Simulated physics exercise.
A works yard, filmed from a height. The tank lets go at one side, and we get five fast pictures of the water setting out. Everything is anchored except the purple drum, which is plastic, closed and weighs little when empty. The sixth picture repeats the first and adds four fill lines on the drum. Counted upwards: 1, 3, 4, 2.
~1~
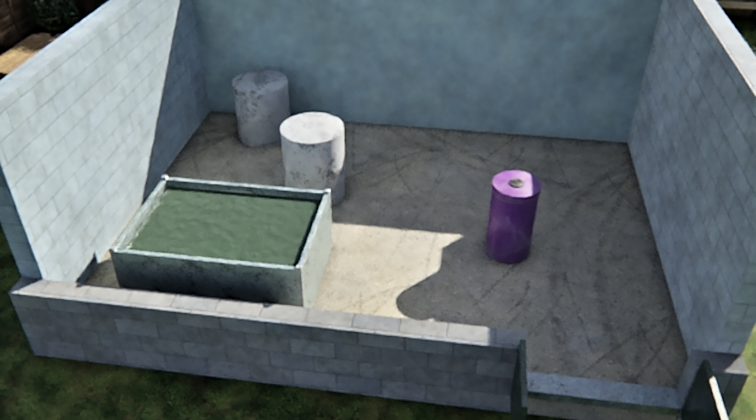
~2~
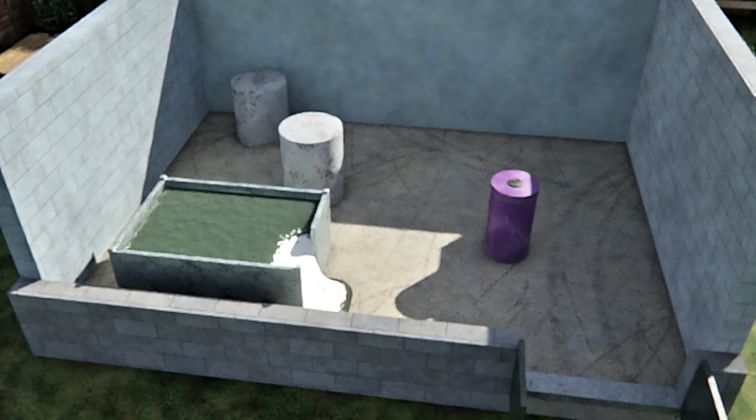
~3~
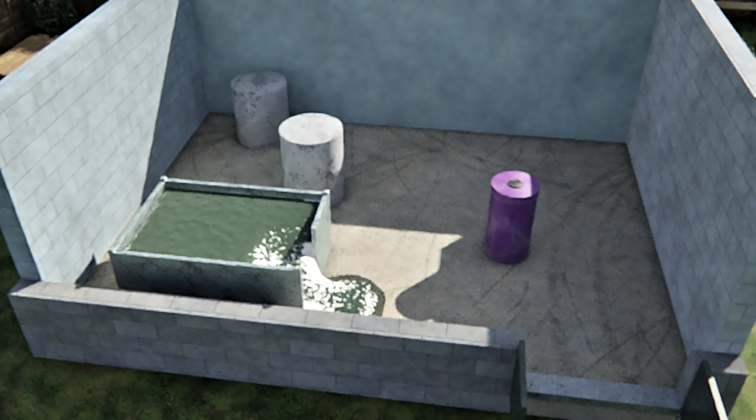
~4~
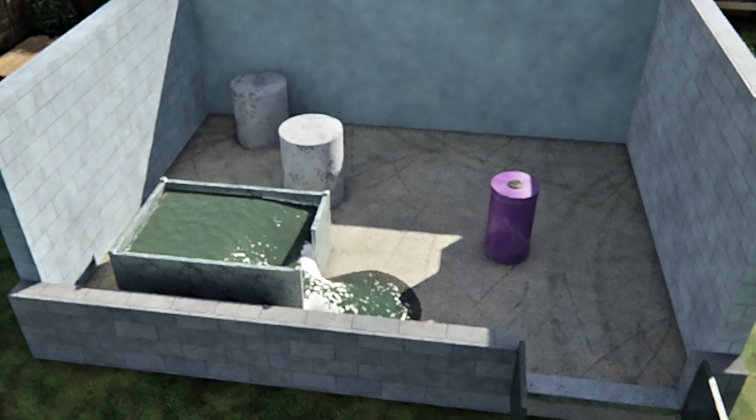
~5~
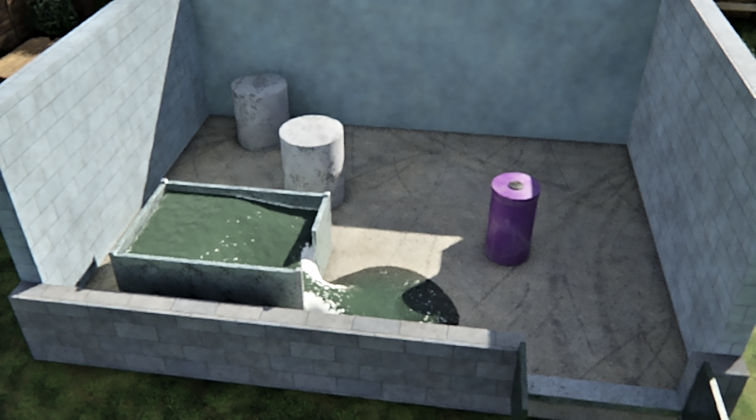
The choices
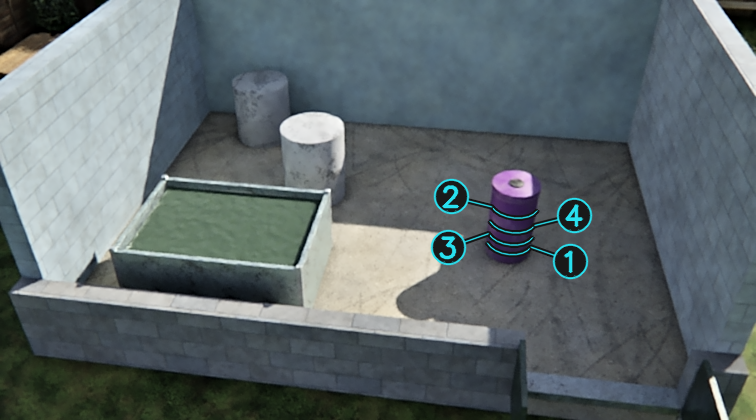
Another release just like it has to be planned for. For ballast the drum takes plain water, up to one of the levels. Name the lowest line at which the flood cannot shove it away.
The limit is 1.
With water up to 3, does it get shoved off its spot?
No, not at all.
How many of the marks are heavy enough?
All four.
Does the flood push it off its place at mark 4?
No.
On the marked copy, 1 at (509, 254); 2 at (514, 218); 3 at (510, 245); 4 at (512, 232); from the bottom up 1, 3, 4, 2.
For mark 1, it does not move.
For mark 2, it does not move.
For mark 3, it does not move.
For mark 4, it does not move.
